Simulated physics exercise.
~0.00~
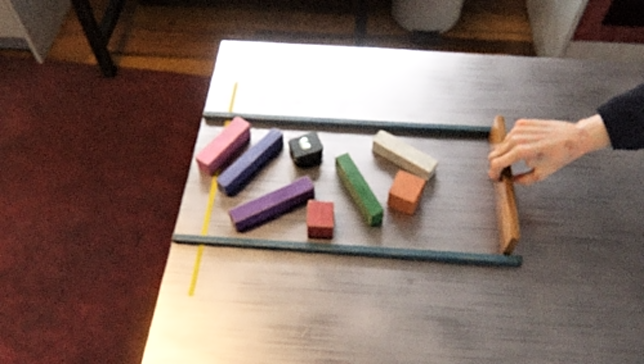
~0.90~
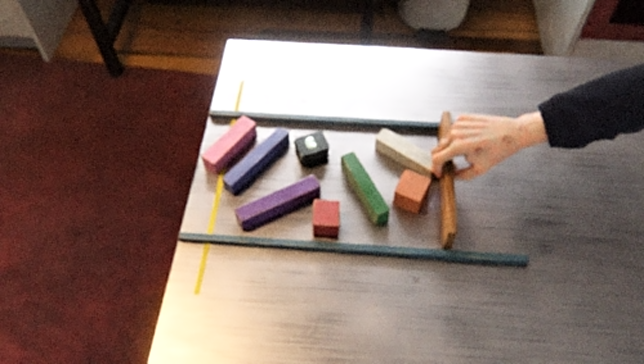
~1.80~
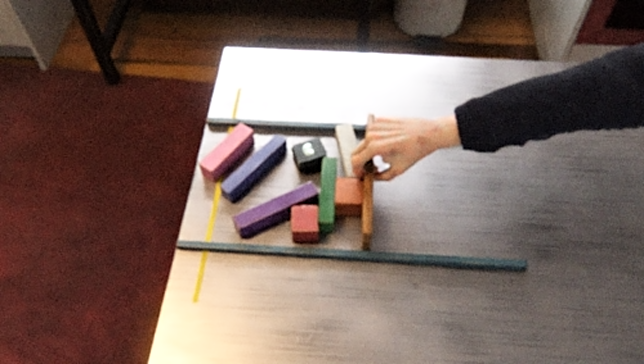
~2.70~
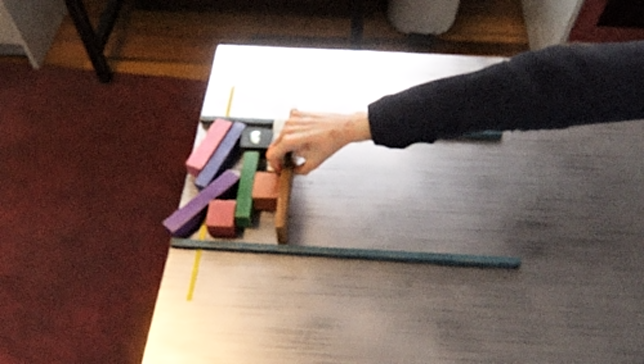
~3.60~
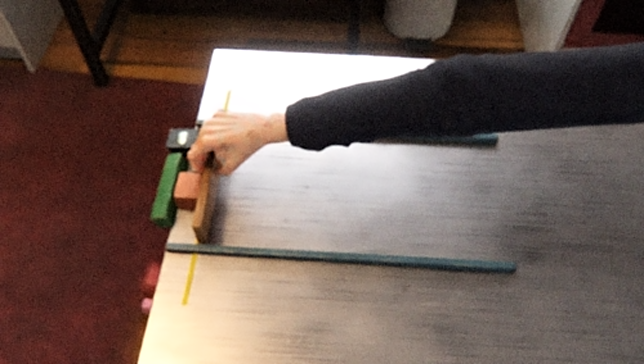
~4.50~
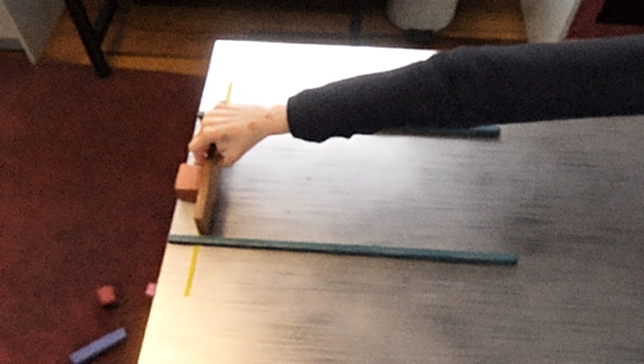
A hand in a dark sleeve holds a wooden board upright at the right of a grey tabletop, seen from above by a slightly swaying camera. Between two dark rails lie pink, blue and purple bars at left, a black block, a green bar and red block in the middle, and white and orange pieces nearer the board. The hand pushes the board left, gathering the pieces and crowding them past a yellow tape line. Pieces spill over the left edge onto the dark red floor. The board stops near the tape, with the orange block still perched at the edge.
